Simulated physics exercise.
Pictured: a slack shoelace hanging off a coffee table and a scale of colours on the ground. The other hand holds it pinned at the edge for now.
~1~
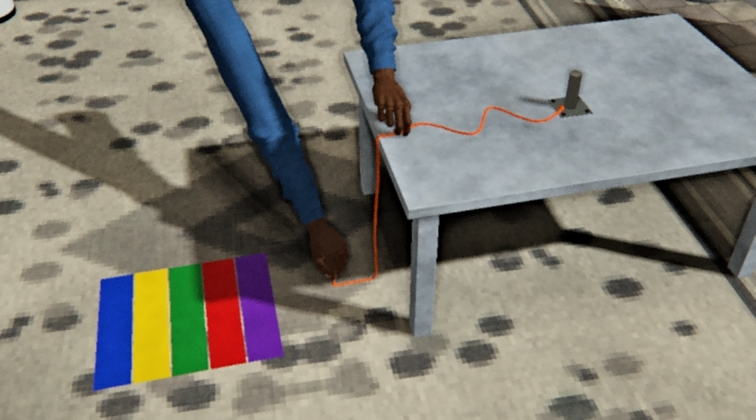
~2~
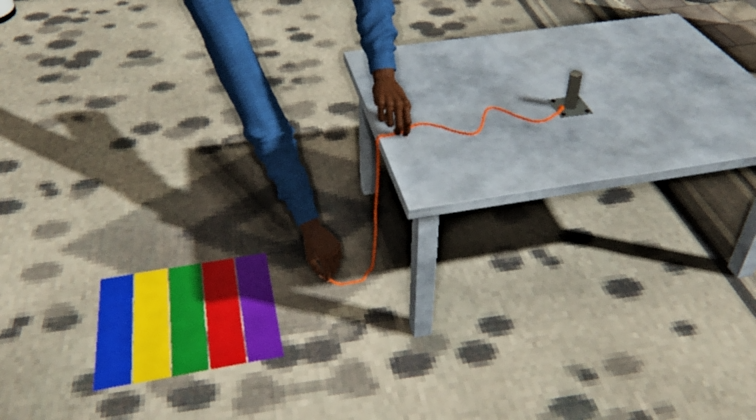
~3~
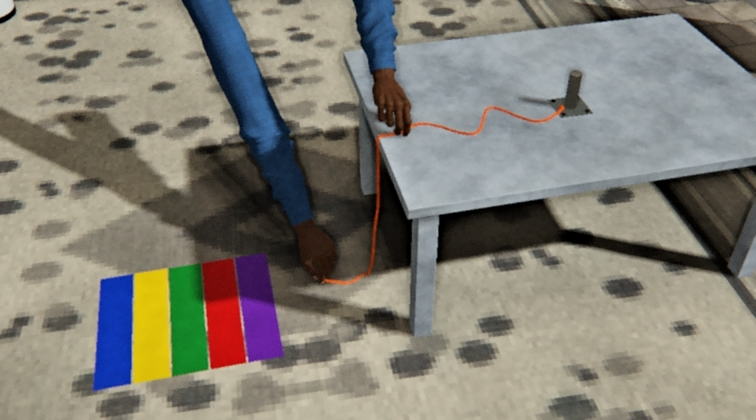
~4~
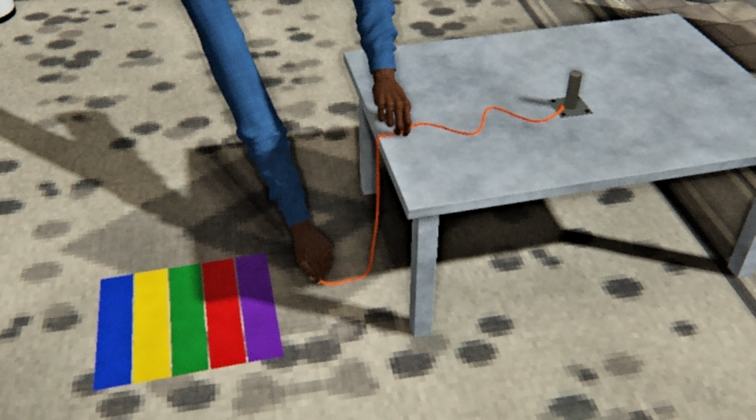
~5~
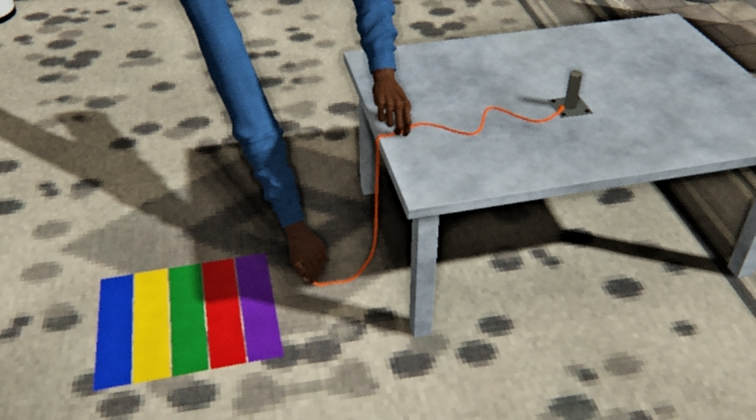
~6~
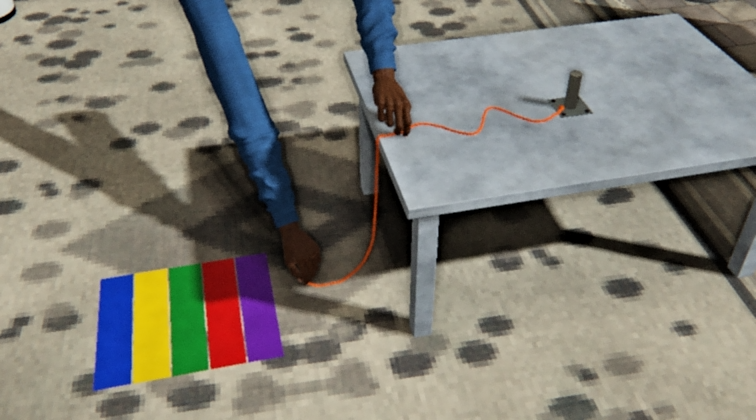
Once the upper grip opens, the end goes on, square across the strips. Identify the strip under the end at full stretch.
Strip: Yellow.
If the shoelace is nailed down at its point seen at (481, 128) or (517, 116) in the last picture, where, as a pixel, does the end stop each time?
Estimated pixels: (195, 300), then (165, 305).
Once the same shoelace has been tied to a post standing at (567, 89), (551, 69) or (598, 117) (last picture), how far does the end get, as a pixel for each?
(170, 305), (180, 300) and (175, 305).
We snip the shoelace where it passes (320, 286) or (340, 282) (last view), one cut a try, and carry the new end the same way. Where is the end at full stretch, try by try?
In turn, around (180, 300) and around (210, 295).
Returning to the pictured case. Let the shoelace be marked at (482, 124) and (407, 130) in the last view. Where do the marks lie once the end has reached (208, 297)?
The two spots arrive at (444, 125) and (373, 159).
Soon after, end near (208, 297); over red.
Then, end near (171, 303); over green.
At full stretch, end near (149, 307); over yellow. It gets as far as the yellow strip.
